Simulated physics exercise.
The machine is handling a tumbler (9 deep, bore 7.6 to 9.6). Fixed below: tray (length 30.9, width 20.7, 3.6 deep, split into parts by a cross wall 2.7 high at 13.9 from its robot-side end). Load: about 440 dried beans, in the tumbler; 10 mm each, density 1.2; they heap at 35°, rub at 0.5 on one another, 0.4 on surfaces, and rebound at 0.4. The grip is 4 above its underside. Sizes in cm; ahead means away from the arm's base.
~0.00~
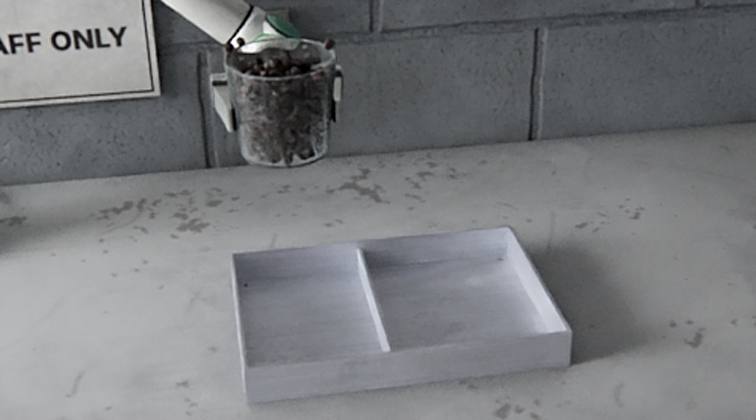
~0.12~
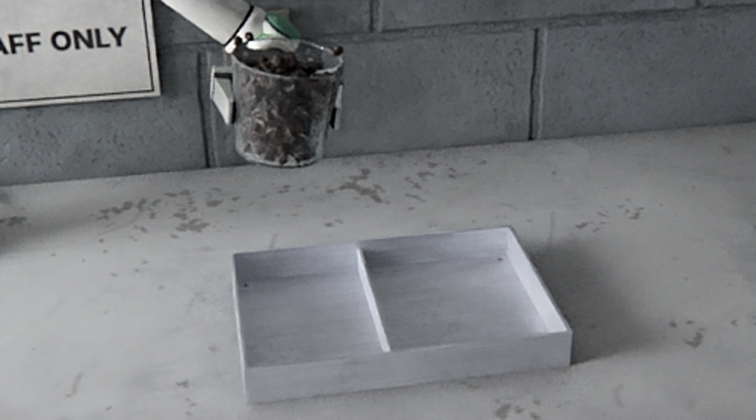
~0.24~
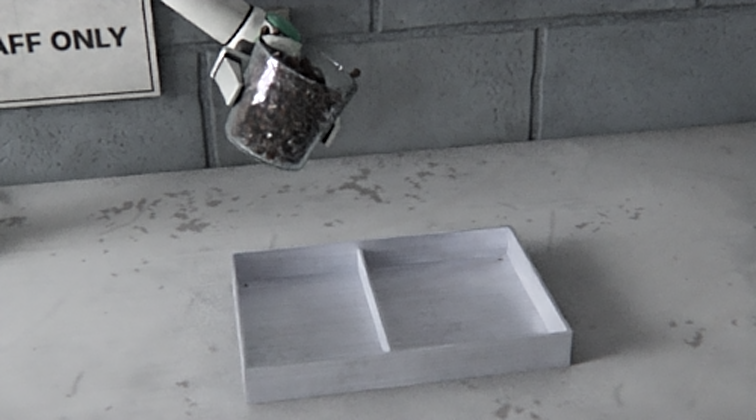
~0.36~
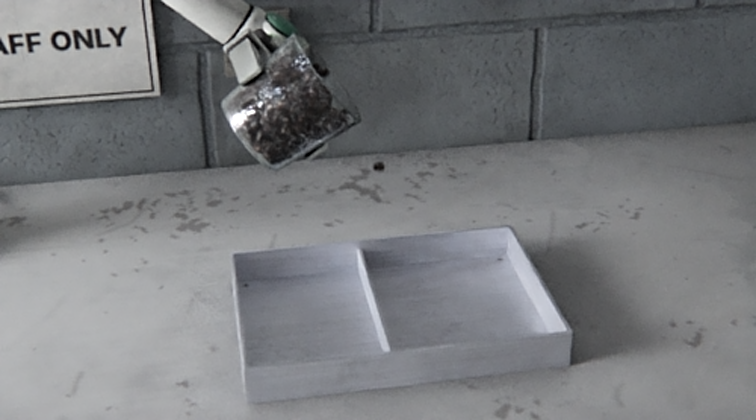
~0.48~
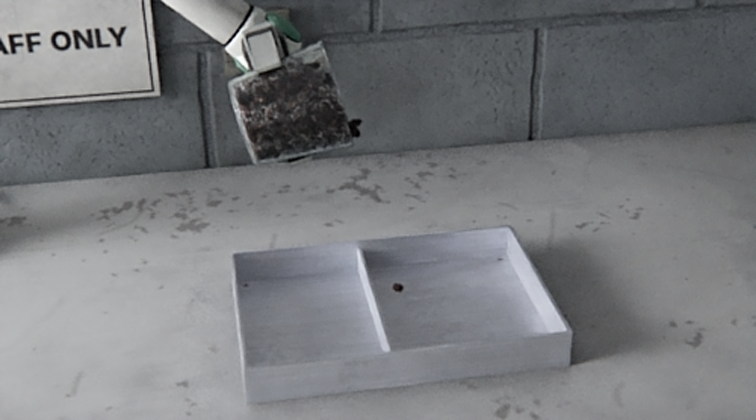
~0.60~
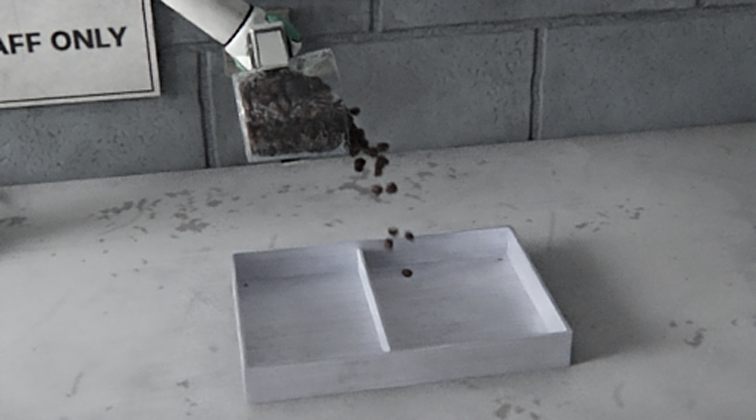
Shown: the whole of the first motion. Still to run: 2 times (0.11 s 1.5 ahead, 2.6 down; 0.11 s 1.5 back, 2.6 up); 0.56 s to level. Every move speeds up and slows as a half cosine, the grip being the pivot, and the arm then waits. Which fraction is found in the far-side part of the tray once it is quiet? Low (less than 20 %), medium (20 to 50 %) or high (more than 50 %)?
Answer: Medium; 20 to 50 % of the dried beans finish in the far-side part of the tray.
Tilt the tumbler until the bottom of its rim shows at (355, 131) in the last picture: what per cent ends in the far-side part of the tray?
Some 10 per cent.
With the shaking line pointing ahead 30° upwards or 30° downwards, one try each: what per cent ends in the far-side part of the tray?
About 75 and 55 per cent.
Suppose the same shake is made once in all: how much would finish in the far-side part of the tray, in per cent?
It would be near 25 per cent.
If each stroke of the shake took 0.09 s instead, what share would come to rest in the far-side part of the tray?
In that case some 40 per cent.
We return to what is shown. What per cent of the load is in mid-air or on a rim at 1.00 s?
Some 5 per cent.
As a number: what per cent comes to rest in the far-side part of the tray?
About 35 per cent.
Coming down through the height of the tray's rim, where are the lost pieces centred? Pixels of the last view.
Around (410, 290).
By 1.00 s, tilted 84° forward, highest piece 26 above the table; 324 in the tumbler, 96 in the far-side part, 3 in the robot-side part, 22 in flight or on a rim.
By 1.40 s, tilted 24° forward, highest piece 28 above the table; 292 in the tumbler, 143 in the far-side part, 8 in the robot-side part, 2 in flight or on a rim.
By 1.80 s, level, highest piece 29 above the table; 292 in the tumbler, 145 in the far-side part, 8 in the robot-side part.
By 2.85 s, level, highest piece 29 above the table; 292 in the tumbler, 145 in the far-side part, 8 in the robot-side part.
Final count, 292 in the tumbler, 145 in the far-side part, 8 in the robot-side part. That is 33 % in the far-side part of the tray.
